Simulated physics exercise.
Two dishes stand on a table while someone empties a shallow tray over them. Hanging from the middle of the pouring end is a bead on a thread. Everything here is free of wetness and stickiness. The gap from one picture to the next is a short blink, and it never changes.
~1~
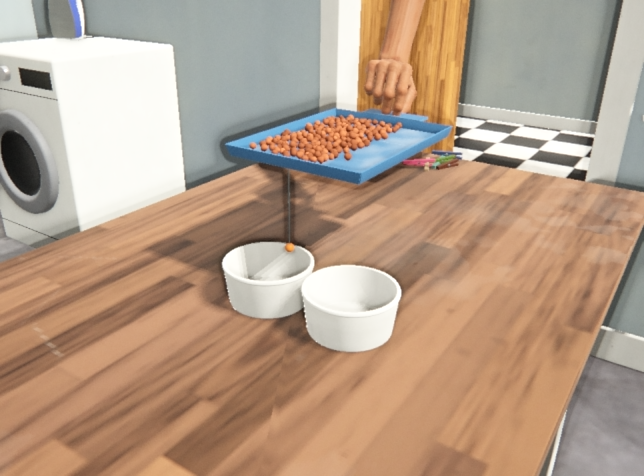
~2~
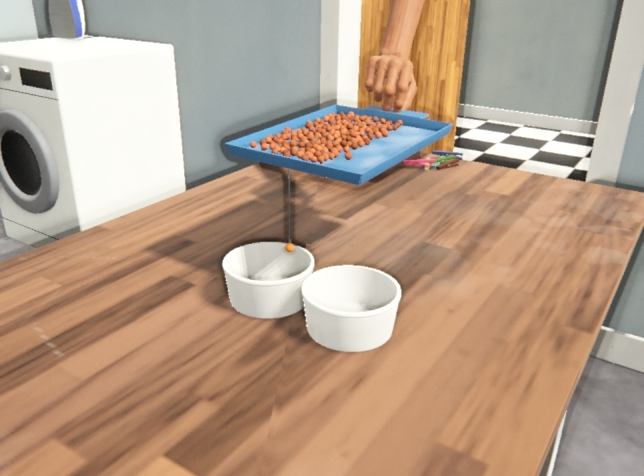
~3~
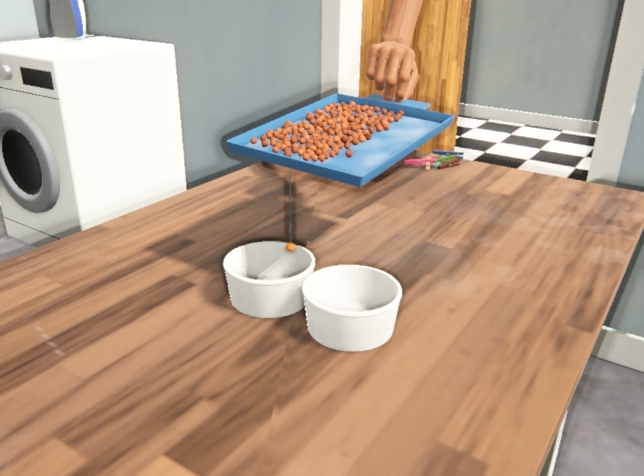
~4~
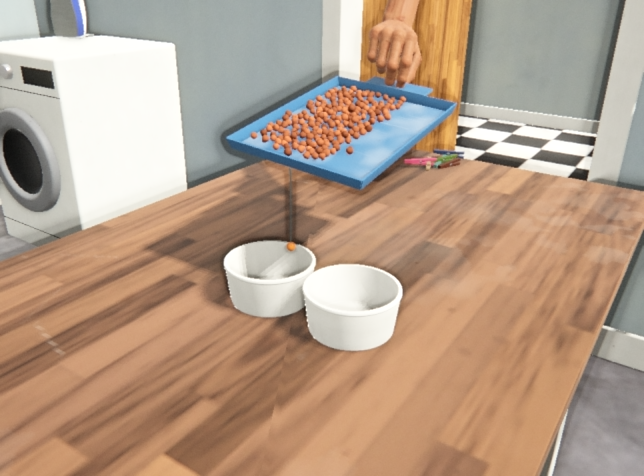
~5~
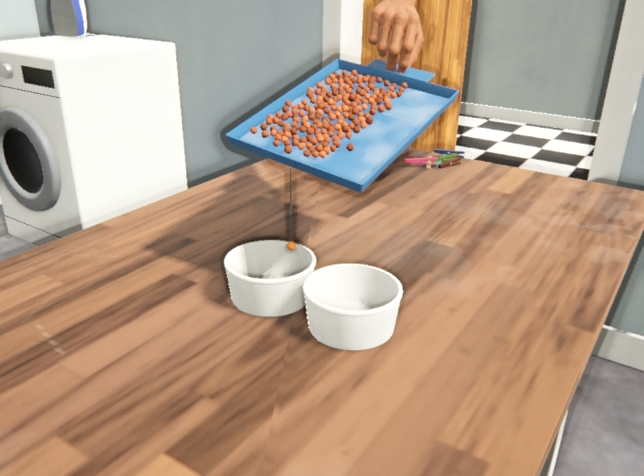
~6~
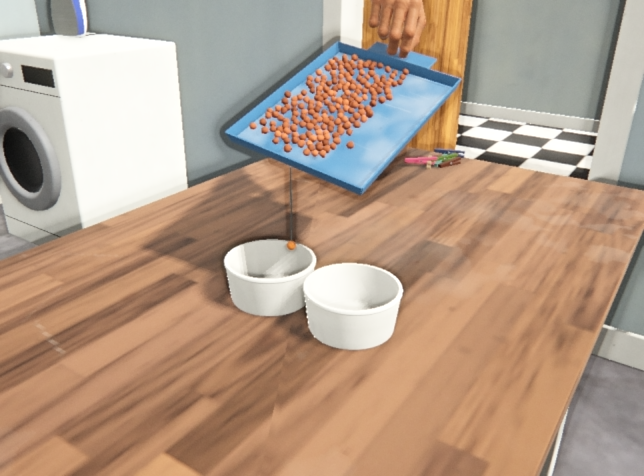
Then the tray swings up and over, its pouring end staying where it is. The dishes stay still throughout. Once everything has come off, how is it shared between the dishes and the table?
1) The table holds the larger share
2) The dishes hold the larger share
(2) The dishes hold the larger share.
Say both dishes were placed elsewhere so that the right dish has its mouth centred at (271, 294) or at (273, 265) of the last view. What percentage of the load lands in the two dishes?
Some 20 percent in the first case, 20 percent in the second.
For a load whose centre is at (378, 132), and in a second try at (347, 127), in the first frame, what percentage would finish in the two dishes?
It would be roughly 90 per cent for the first and roughly 90 per cent for the second.
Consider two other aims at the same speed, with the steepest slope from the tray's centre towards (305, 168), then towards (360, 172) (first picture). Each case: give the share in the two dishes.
Roughly 60 per cent, and 70 per cent.
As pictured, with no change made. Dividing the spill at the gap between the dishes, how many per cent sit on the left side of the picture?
About 70 percent of the spill.
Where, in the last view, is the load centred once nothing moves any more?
Centre at rest: Close to (346, 316).
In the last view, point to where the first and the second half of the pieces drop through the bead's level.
First close to (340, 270), next close to (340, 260).
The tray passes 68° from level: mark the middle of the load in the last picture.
Close to (337, 158).
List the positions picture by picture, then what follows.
The first picture shows corners of the pouring end at (230, 144) and (360, 171), level; middle of the load at (328, 139), clay pellets; left dish at (241, 294); right dish at (325, 325); bead on its thread at (290, 248).
The second picture shows corners of the pouring end at (230, 143) and (360, 172), level; middle of the load at (328, 137).
The third picture shows corners of the pouring end at (231, 141) and (361, 175), tipped barely, lowest at the right corner; middle of the load at (329, 131).
The fourth picture shows corners of the pouring end at (231, 137) and (361, 178), tipped a little, lowest at the right corner; middle of the load at (330, 122).
The fifth picture shows corners of the pouring end at (231, 134) and (361, 182), tipped clearly, lowest at the right corner; middle of the load at (339, 110).
The sixth picture shows corners of the pouring end at (230, 131) and (361, 185), tipped clearly, lowest at the right corner; middle of the load at (339, 101); left dish at (243, 291); right dish at (326, 323).
Soon, tray tipped steeply; nearly all on the tray; a stray few in the right dish; a small part in the air.
A while on, tray tipped past a quarter turn; a small part on the tray; about half in the right dish; a stray few in the left dish; a small part outside both; about a quarter in the air.
Towards the end, tray tipped past a quarter turn; most in the right dish; a small part in the left dish; a small part outside both.
Finally, tray tipped past a quarter turn; most in the right dish; a small part in the left dish; a small part outside both.
